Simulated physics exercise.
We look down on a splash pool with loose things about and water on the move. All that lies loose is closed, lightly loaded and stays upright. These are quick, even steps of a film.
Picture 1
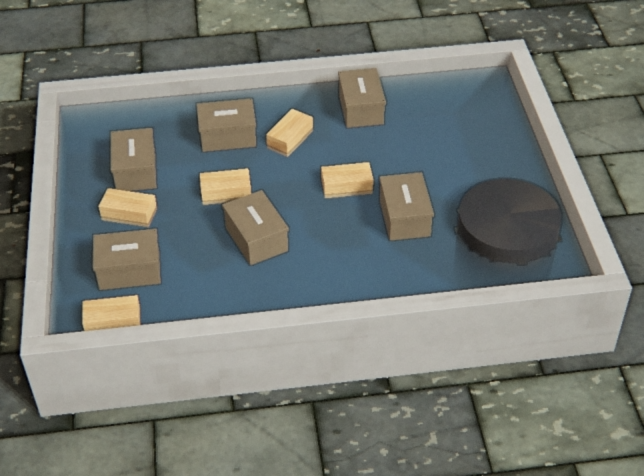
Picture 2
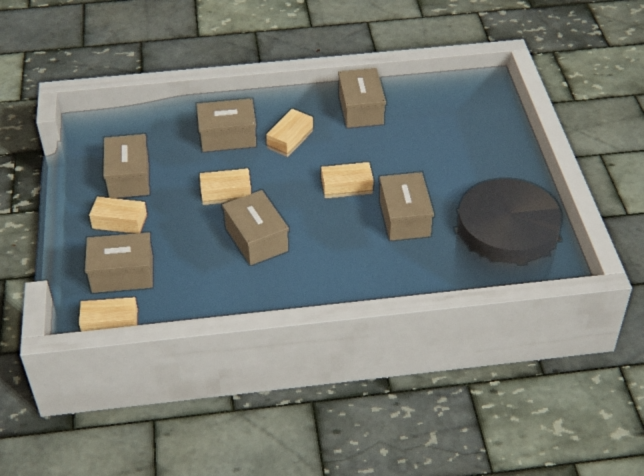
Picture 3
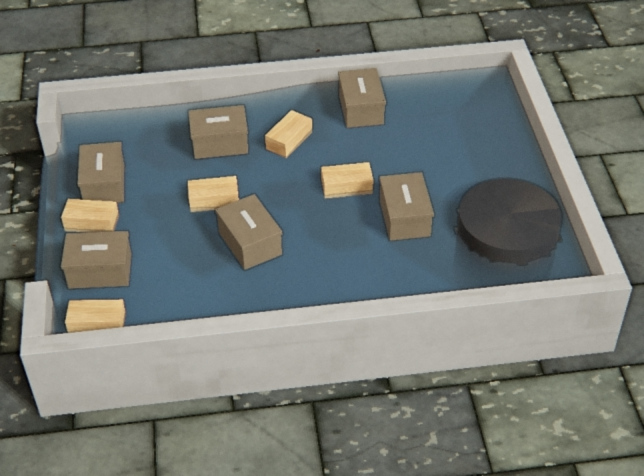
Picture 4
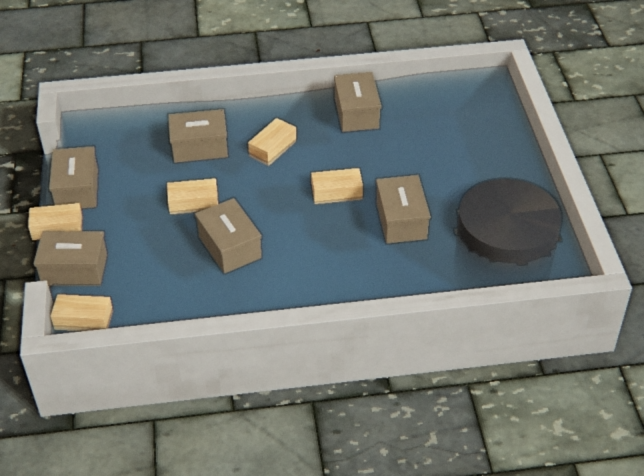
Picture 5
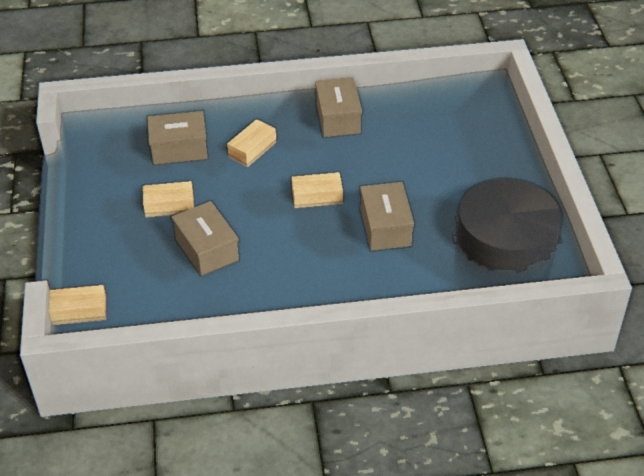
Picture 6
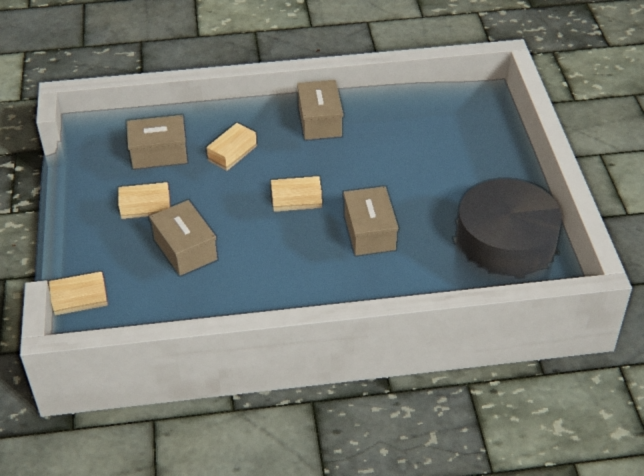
Brown boxes and pale wooden blocks drifting left across a pool, some leaving through a gap opened in its left wall.
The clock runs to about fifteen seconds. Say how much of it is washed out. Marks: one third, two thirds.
That comes to two thirds or more.
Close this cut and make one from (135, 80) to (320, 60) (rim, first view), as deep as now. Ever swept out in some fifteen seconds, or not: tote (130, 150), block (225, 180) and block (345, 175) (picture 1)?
One after the other: Carried outside, yes, gone.
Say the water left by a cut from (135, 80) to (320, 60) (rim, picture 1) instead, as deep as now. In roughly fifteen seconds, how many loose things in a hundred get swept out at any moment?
Roughly 60 per cent.
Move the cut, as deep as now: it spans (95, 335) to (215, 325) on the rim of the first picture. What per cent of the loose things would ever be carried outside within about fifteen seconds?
Close to 50 %.
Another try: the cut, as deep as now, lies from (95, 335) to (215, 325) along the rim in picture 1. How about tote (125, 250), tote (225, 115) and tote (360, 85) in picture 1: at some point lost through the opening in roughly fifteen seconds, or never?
In that order: Gone, left behind, inside.
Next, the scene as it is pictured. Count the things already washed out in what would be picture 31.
I count 8.
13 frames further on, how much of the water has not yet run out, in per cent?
Close to 56 %.
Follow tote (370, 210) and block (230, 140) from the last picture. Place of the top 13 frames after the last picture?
At about (305, 231) and (79, 180).
A moment on, 4 of 11 are out; 7 afloat.
Next, 7 of 11 are out; 4 afloat.
Later, 8 of 11 are out; 3 afloat.
In the end, 8 of 11 are out; 3 afloat.
